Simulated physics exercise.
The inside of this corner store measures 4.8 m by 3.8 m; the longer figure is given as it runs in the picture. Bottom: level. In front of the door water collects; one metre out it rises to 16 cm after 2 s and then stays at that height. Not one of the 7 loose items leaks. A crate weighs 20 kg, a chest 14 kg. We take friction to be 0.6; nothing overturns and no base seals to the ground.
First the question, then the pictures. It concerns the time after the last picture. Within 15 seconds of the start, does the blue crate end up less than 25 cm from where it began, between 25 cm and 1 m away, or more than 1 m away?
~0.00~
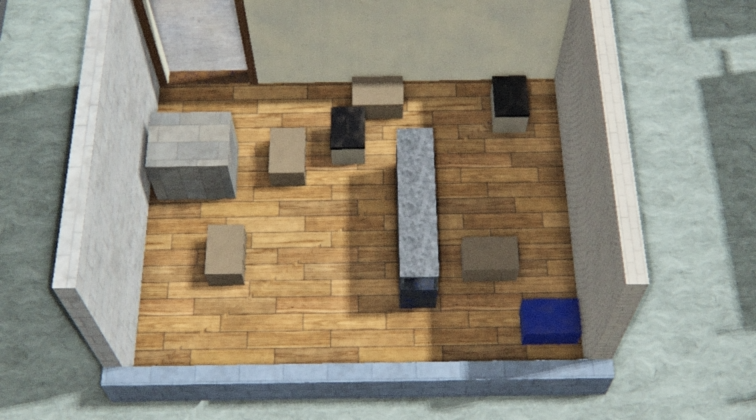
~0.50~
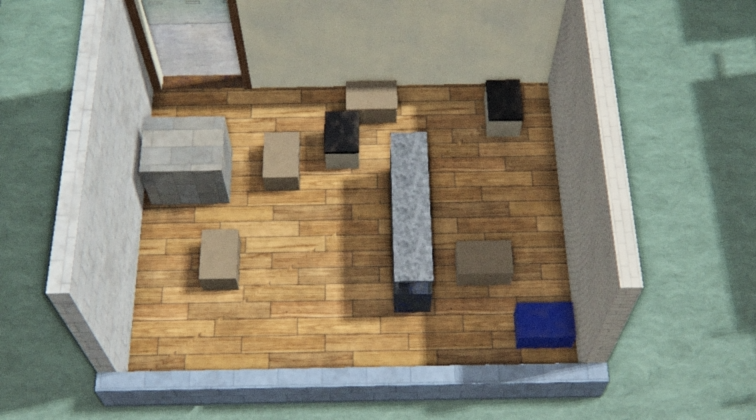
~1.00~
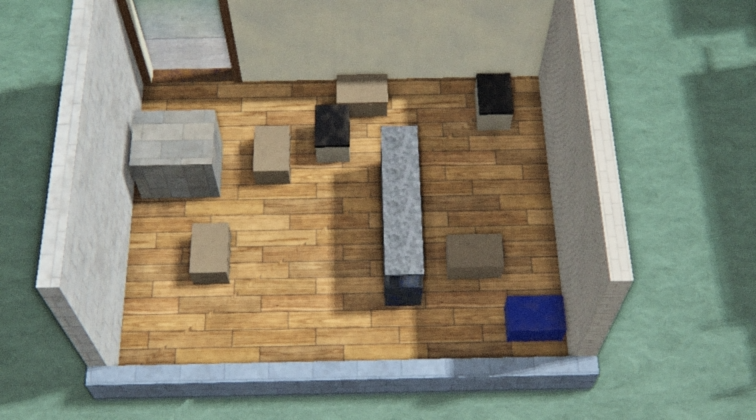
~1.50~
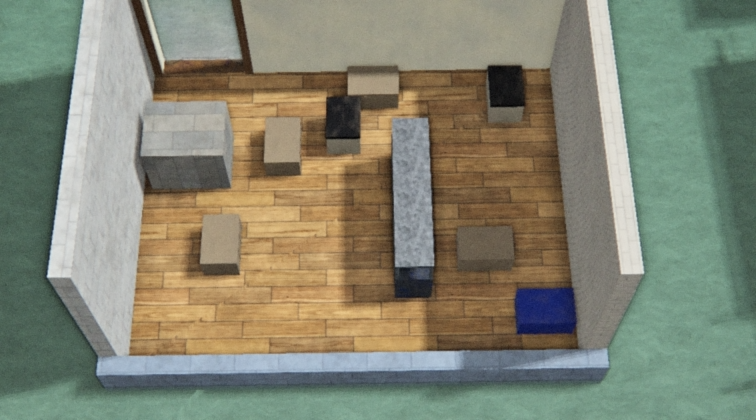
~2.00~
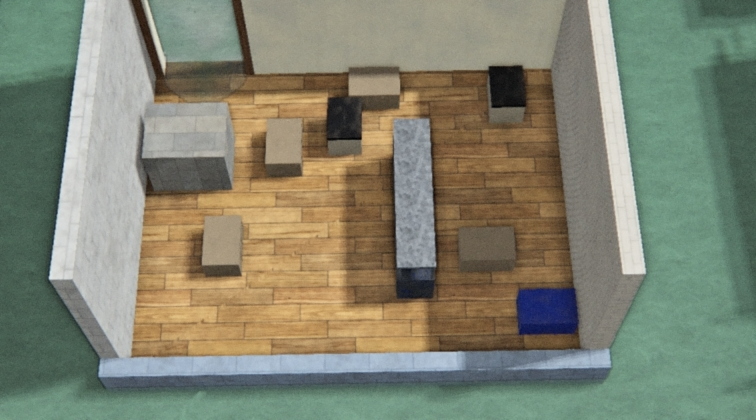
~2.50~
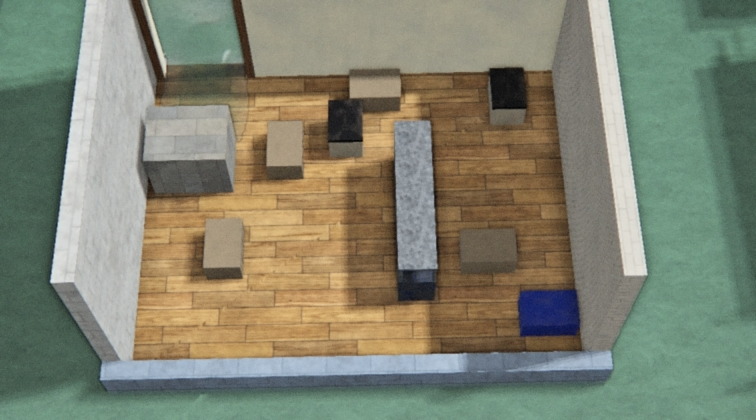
It ends up less than 25 cm away.
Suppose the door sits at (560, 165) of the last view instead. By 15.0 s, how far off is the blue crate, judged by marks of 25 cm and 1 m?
The blue crate goes a bit.
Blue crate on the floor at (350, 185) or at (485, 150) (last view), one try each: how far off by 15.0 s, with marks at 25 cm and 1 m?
I'd expect it to remain in place the first time and to remain in place the second time.
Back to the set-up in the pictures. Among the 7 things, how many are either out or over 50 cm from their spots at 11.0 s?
At that moment it comes to 1.
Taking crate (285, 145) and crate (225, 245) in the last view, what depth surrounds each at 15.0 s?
Depths: Near 6 cm, then near 6 cm.
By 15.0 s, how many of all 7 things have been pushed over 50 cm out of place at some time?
Answer: 1.
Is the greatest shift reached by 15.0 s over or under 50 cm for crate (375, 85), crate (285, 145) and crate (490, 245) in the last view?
Taking them in order: Smaller; greater; smaller.
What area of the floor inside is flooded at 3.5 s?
Roughly 2.0 m2.
After 3.5 s the blue crate is near (550, 308), 0.0 m from its start, aground; 0 afloat.
After 6.8 s the blue crate is near (550, 308), 0.0 m from its start, aground; 0 afloat.
After 11.0 s the blue crate is near (550, 308), 0.0 m from its start, aground; 0 afloat.
After 15.0 s the blue crate is near (550, 303), 0.1 m from its start, afloat; 1 afloat.
